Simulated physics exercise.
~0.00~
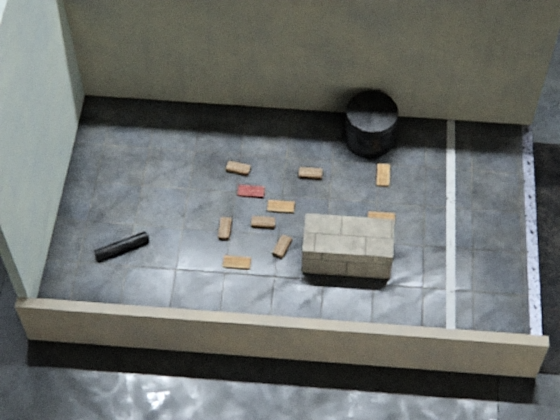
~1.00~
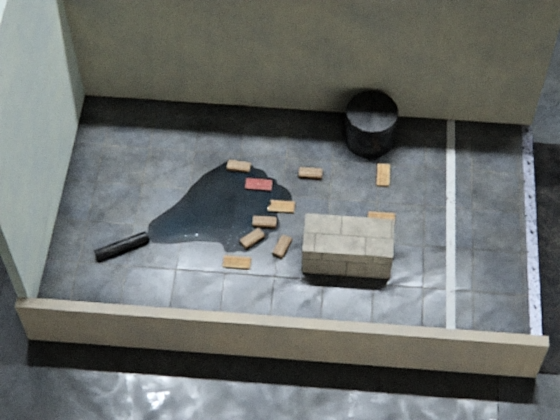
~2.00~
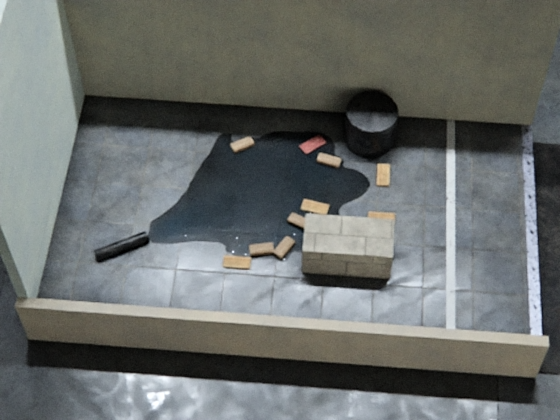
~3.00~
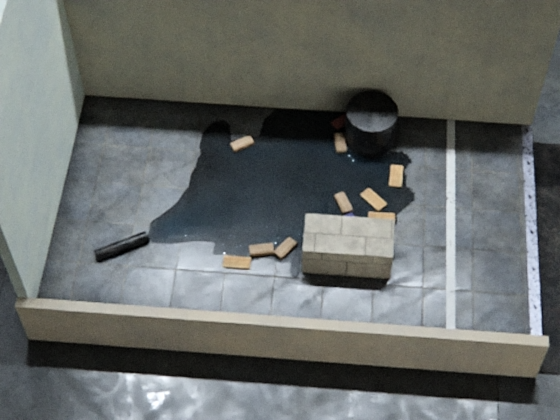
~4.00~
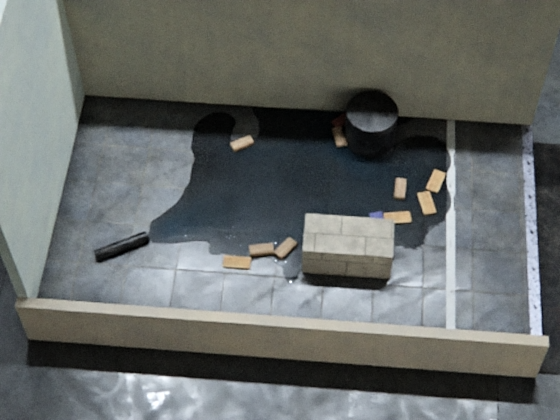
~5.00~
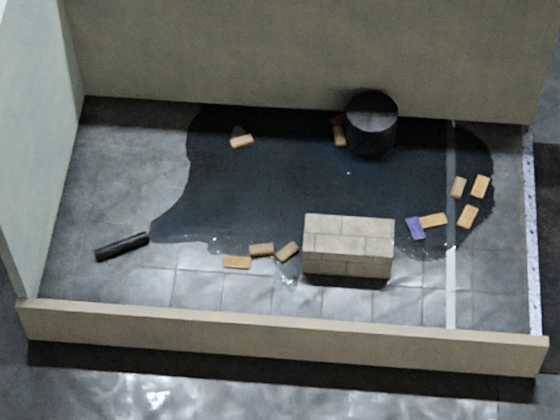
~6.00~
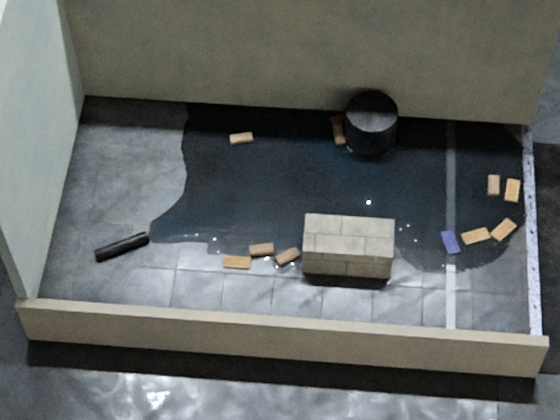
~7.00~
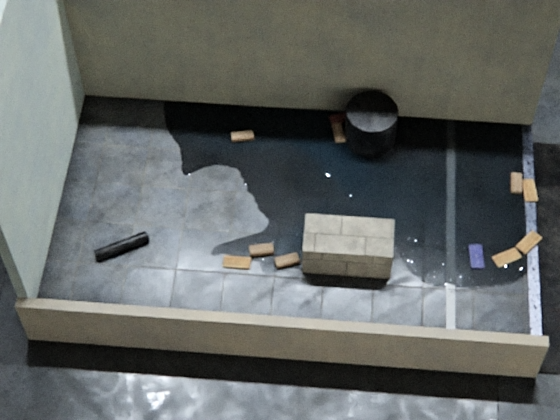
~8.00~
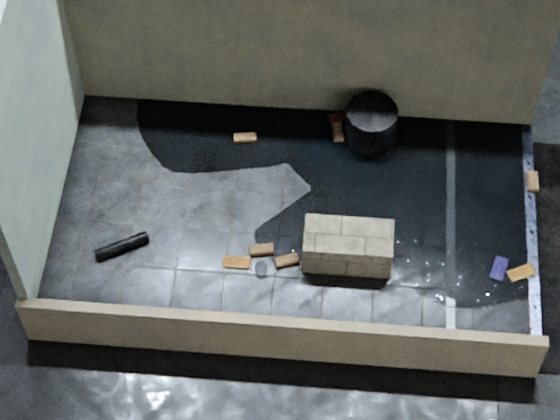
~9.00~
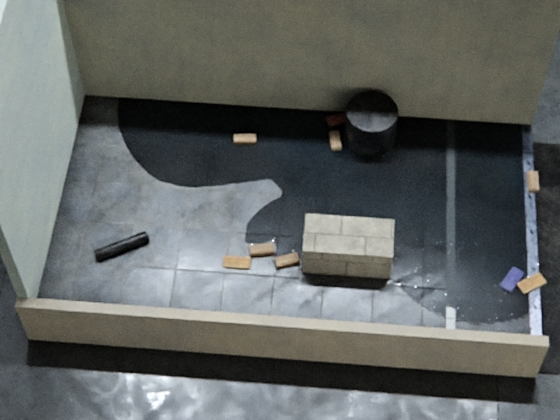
Dark water spreads rightward from a tube, carrying several small boards past the white line.
